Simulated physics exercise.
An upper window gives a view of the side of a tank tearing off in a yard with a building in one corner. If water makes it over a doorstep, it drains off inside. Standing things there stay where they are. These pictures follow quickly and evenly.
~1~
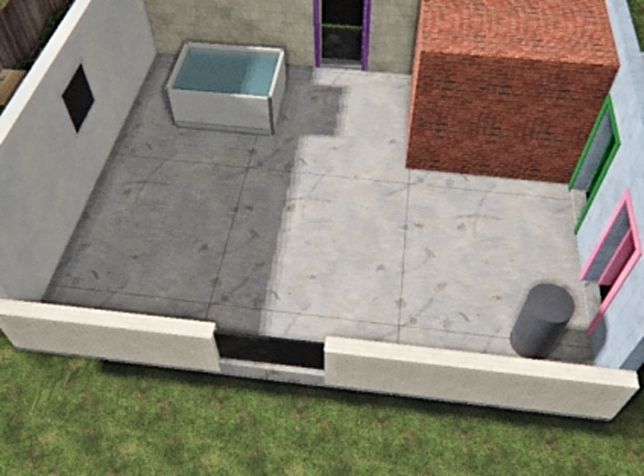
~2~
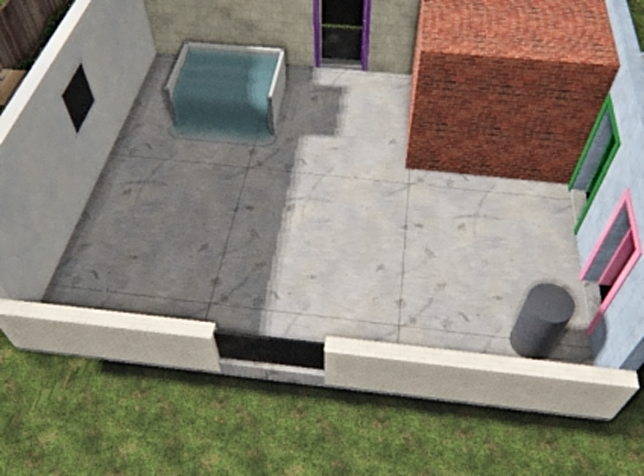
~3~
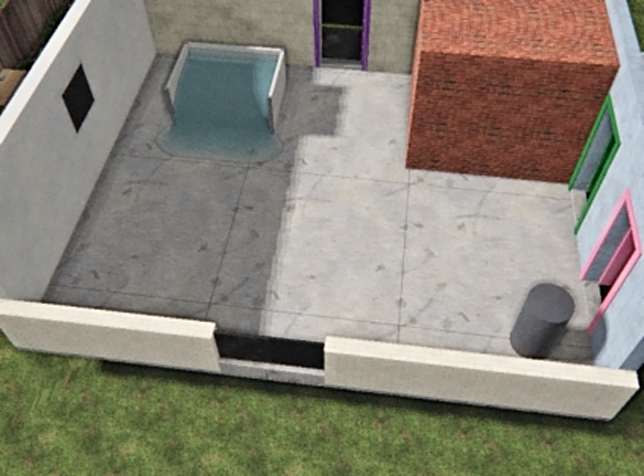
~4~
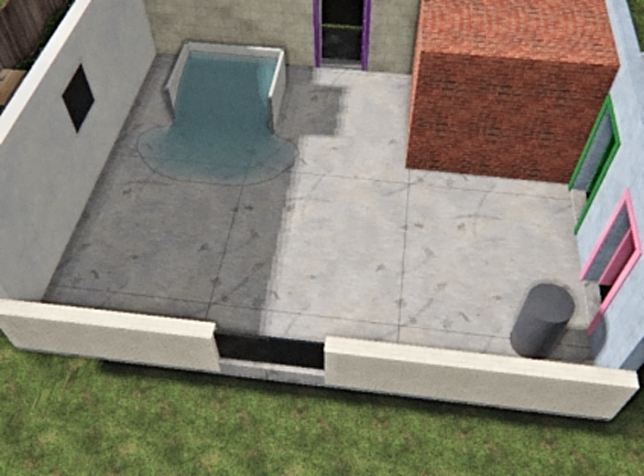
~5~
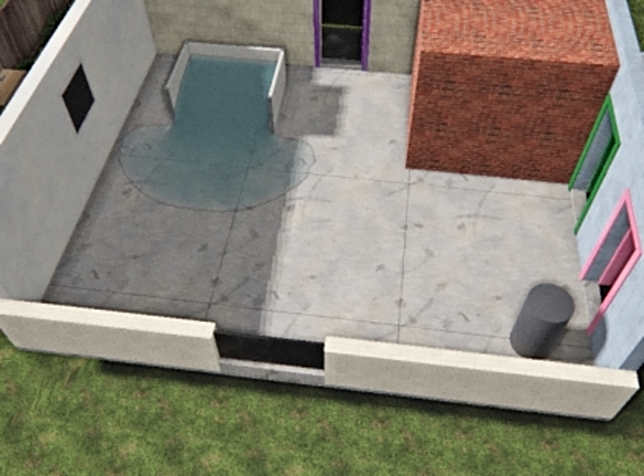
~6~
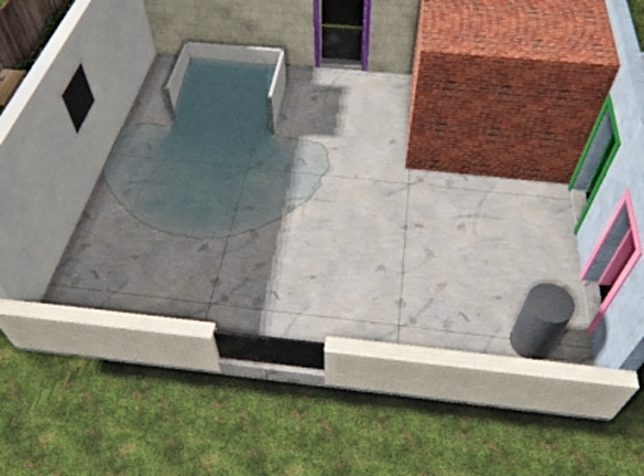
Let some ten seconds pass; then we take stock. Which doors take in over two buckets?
My prediction: The green door will count as flooded; the purple door will not count as flooded; the pink door will count as flooded.
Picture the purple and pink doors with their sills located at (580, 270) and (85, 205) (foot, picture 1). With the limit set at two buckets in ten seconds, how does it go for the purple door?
Then: The purple one takes more.
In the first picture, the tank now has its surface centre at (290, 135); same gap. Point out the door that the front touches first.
The pink-painted one is the first one.
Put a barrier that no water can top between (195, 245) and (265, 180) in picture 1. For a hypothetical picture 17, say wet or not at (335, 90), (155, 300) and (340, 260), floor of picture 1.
Taking the points in order - unwetted, wetted, wetted.
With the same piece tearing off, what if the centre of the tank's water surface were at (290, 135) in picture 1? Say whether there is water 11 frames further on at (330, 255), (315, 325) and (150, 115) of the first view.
As listed: Wet, flooded, no water.
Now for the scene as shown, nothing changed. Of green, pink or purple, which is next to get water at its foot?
The door marked pink.
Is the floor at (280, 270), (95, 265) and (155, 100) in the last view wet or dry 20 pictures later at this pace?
Point 1: Drenched; point 2: Drenched; point 3: Not wet.
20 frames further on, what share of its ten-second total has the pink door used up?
I'd put it at 0 percent.
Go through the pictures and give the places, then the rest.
The tank at (227, 73) is whole and still, in the first picture.
The front is at (172, 127), out from the gap at (222, 116), in the second picture.
Water pours out at (222, 118) and has run to (161, 139), in the third picture.
The front is at (143, 151), out from the gap at (223, 120), in the fourth picture.
The front is at (225, 209), out from the gap at (223, 120), in the fifth picture.
Water pours out at (223, 121) and has run to (210, 235), in the sixth picture.
A moment on, water covers 40 % of the floor; the green door not reached, the purple door not reached, the pink door not reached.
Next, water covers 50 % of the floor; the green door not reached, the purple door not reached, the pink door not reached.
Then, water covers 55 % of the floor; the green door not reached, the purple door not reached, the pink door not reached.
Later, water covers 65 % of the floor; the green door wet at the sill, nothing in, the purple door not reached, the pink door under two buckets in.
In the end, water covers 90 % of the floor; the green door over two buckets in, the purple door not reached, the pink door far over two buckets in.
